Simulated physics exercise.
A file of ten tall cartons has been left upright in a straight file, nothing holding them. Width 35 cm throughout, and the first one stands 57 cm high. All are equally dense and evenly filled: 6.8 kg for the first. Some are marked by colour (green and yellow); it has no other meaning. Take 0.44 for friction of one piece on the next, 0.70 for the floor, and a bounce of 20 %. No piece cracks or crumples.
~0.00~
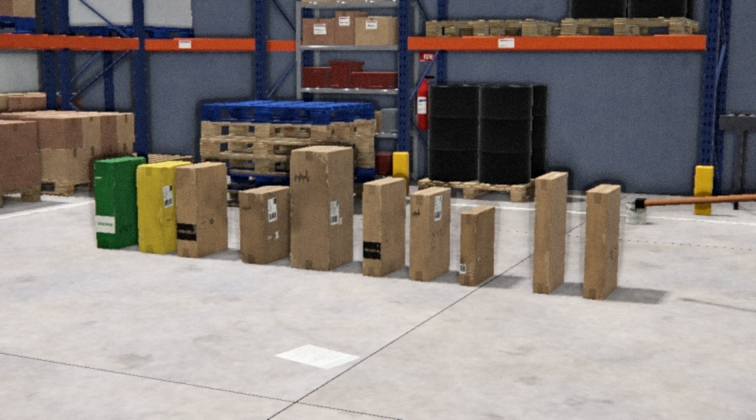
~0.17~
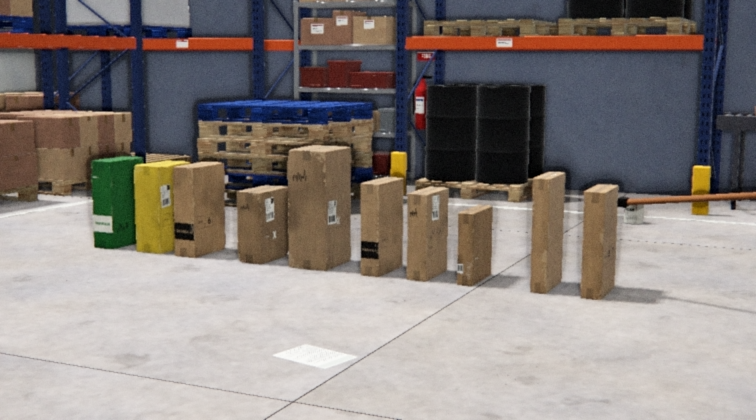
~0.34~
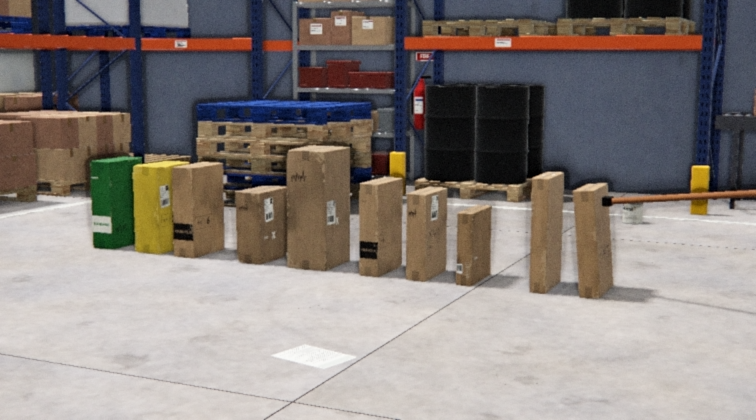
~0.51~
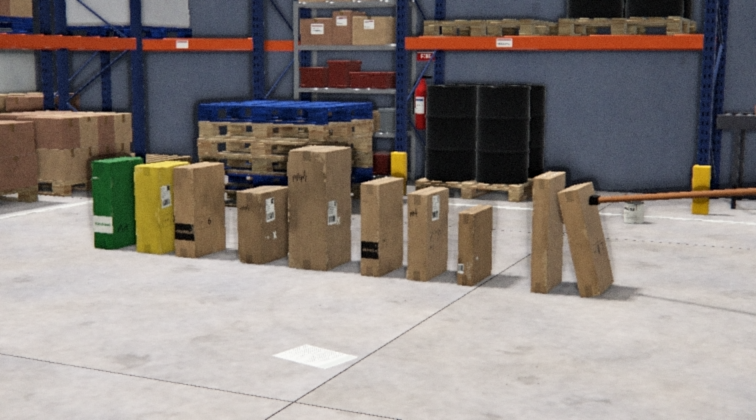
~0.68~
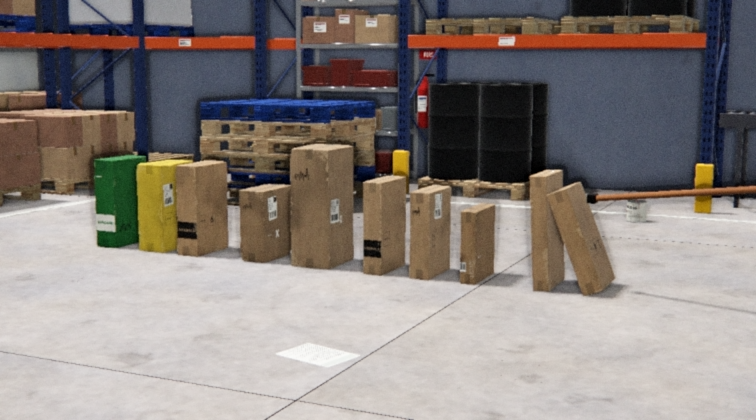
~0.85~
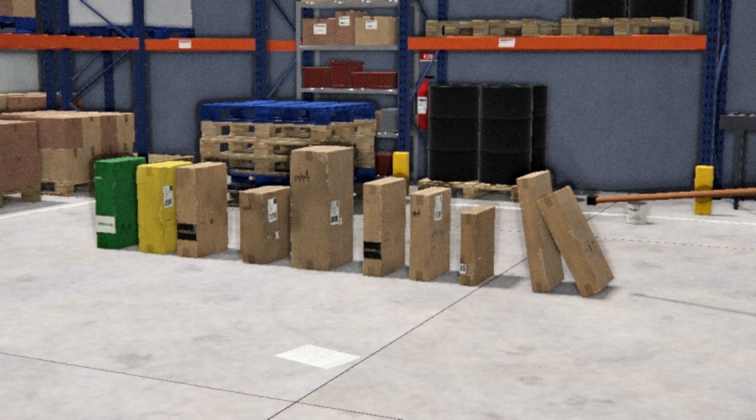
Ten upright cartons standing in a warehouse row as a pole from the right pushes the rightmost, tilting it against its neighbour, which leans left.
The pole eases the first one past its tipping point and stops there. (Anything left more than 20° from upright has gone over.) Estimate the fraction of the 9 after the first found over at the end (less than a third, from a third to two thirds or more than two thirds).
The part is between a third and two thirds.
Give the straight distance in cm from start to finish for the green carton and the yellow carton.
About: Green 0, yellow 0.
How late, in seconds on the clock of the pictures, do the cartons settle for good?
Near 2.0 s.
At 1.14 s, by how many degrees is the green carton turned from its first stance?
Some 0°.
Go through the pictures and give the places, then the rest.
In the first picture (places mark the middle of the side facing us), pole end (640, 204) 11 cm from the first carton; green carton (131, 203); yellow carton (149, 210); the rest undisturbed.
In the second picture, pole end (623, 203) 36 mm from the first carton; green carton (129, 203).
In the third picture, pole end (608, 202) pushing; green carton (128, 203); the rest undisturbed.
In the fourth picture, pole end (594, 201) pushing; green carton (129, 203); the rest undisturbed.
In the fifth picture, pole end (592, 199) stopped; green carton (131, 202); steepest lean 3°, the carton at (539, 234); one has shifted.
In the sixth picture, pole end (592, 201) stopped; green carton (131, 203); yellow carton (150, 210); steepest lean 10°, the carton at (532, 235); one has shifted.
After 1.14 s, 1 of the 9 other cartons over.
After 1.46 s, 3 of the 9 other cartons over.
At rest (2.1 s), 4 of the 9 other cartons over; green carton unmoved; yellow carton unmoved. That is 44 per cent. Five left standing. As the last picture would show them, middles, green carton near (122, 203), yellow carton near (166, 207).
